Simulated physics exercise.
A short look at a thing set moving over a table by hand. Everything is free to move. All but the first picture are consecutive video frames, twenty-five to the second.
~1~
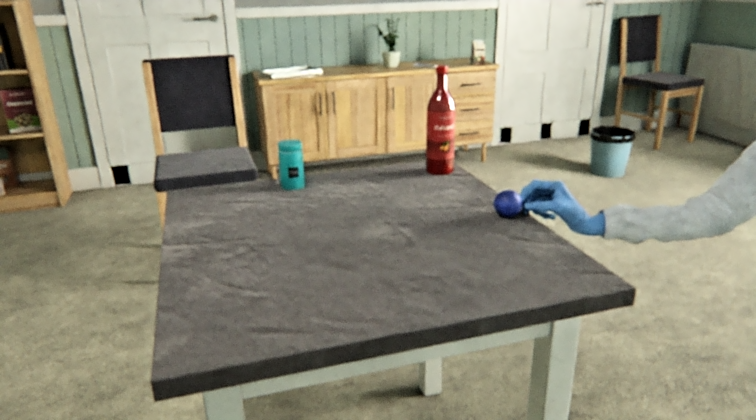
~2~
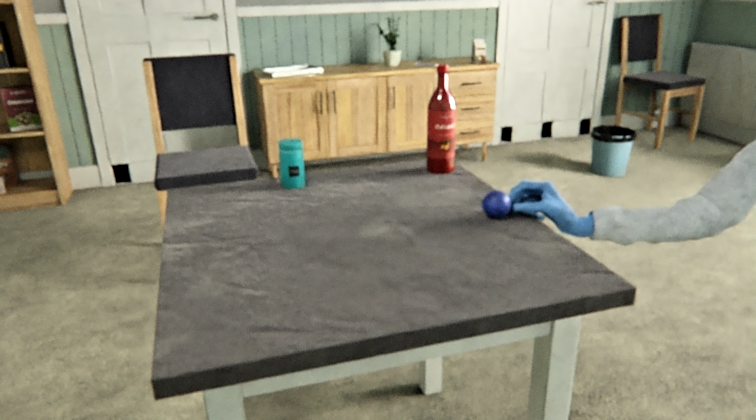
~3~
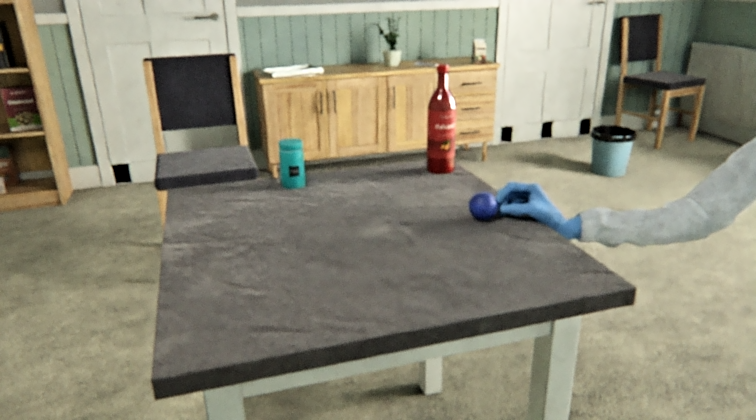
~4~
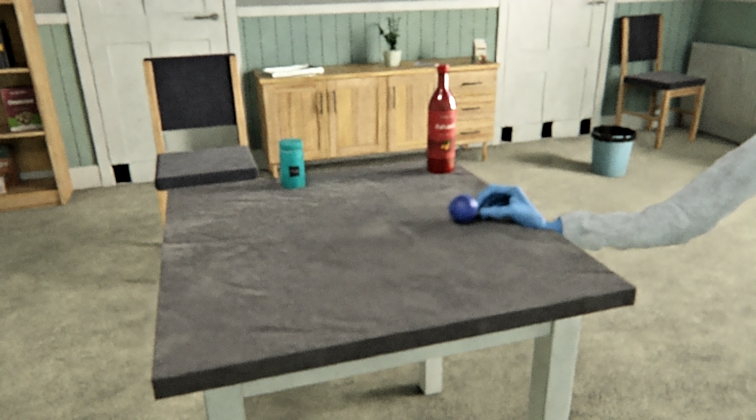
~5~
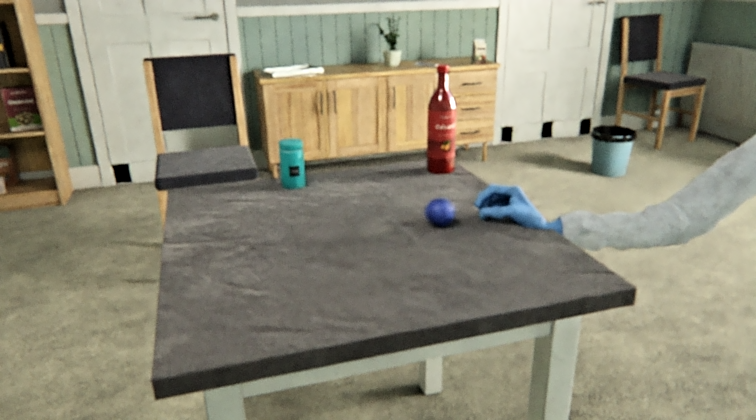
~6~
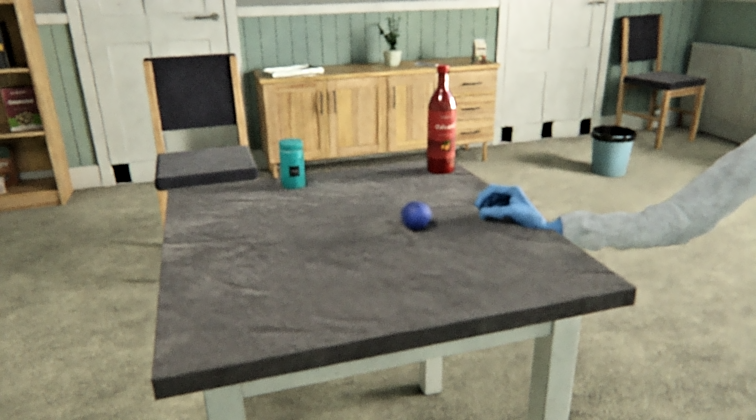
A blue ball is pushed left across a dark table by a gloved hand, then rolls free.
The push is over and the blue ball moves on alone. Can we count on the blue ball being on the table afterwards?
The blue ball falls off the table.
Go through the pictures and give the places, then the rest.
The first picture shows under the hand; blue ball (508, 204).
The second picture shows under the hand; blue ball (496, 204).
The third picture shows under the hand; blue ball (483, 206).
The fourth picture shows blue ball (464, 209).
The fifth picture shows blue ball (440, 213) displaced about its own width.
The sixth picture shows blue ball (416, 215) displaced well along.
Then, 0.20 s past the last view, blue ball displaced well along near (291, 233).
Then, 0.50 s past the last view, blue ball now off the table.
Then, 0.80 s past the last view, things are still on the move.
Finally, off the table, blue ball.
